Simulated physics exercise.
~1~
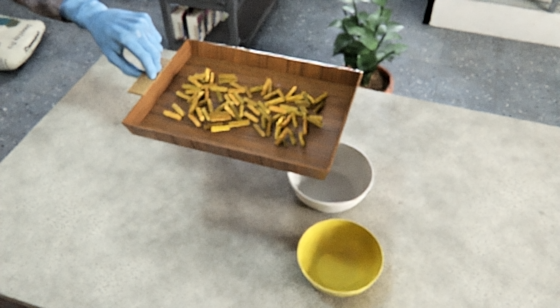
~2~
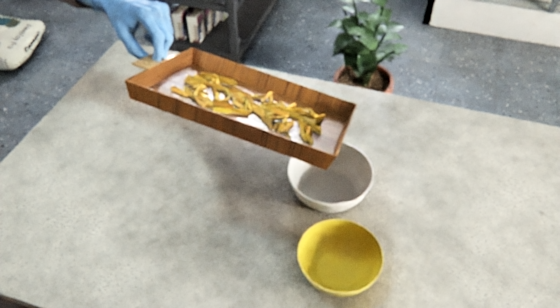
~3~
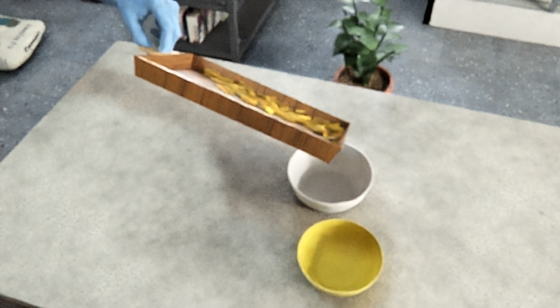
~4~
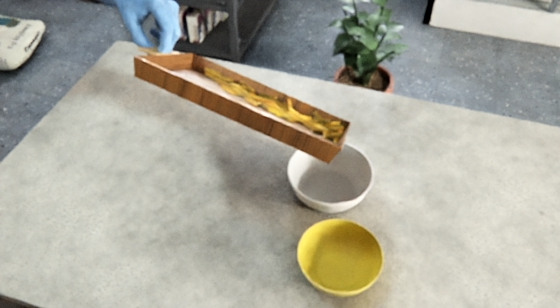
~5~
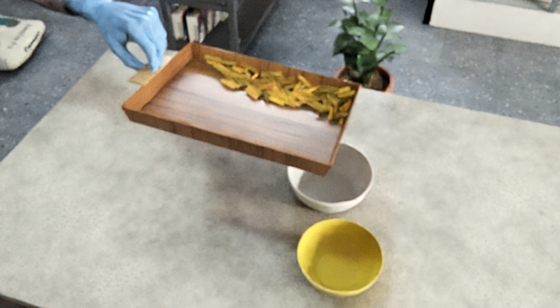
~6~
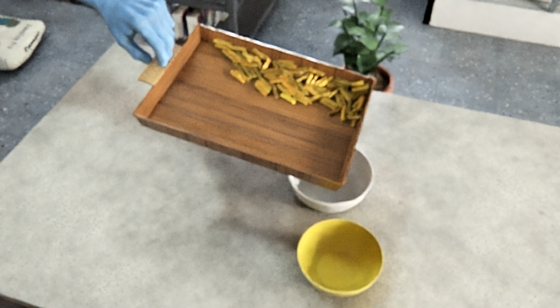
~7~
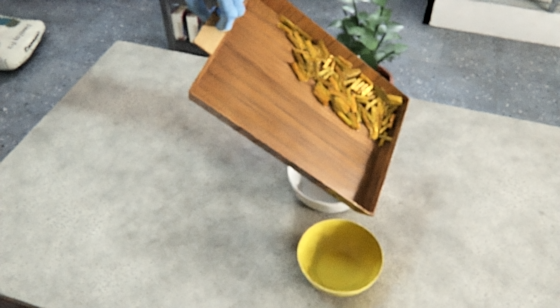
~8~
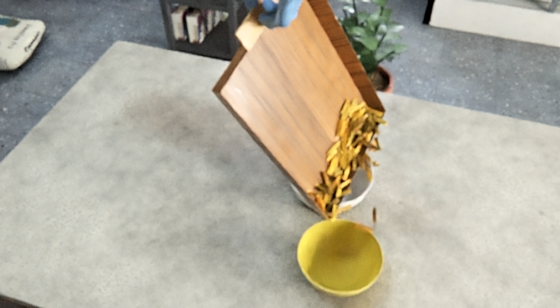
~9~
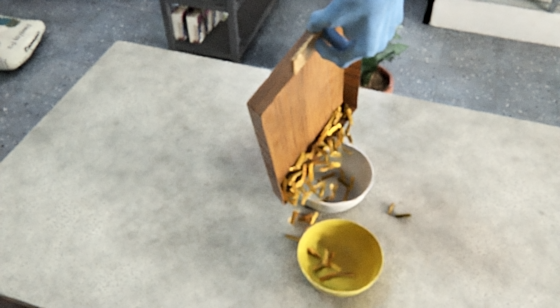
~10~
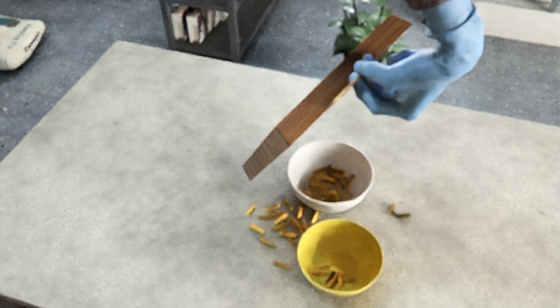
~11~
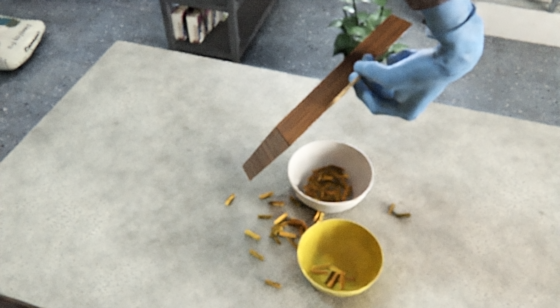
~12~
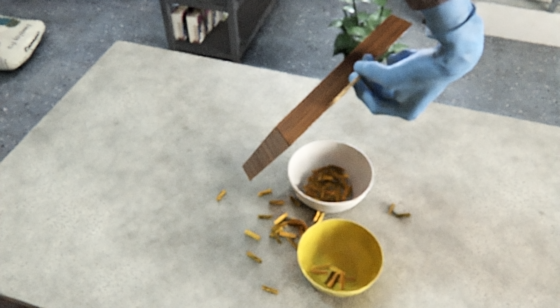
In the video, a gloved hand tilts a wooden tray of dry pasta, levels it, then moves it right and tips it steeply, pouring the pieces out. Most land in the white bowl, a few in the yellow bowl, and the rest scatter on the table.
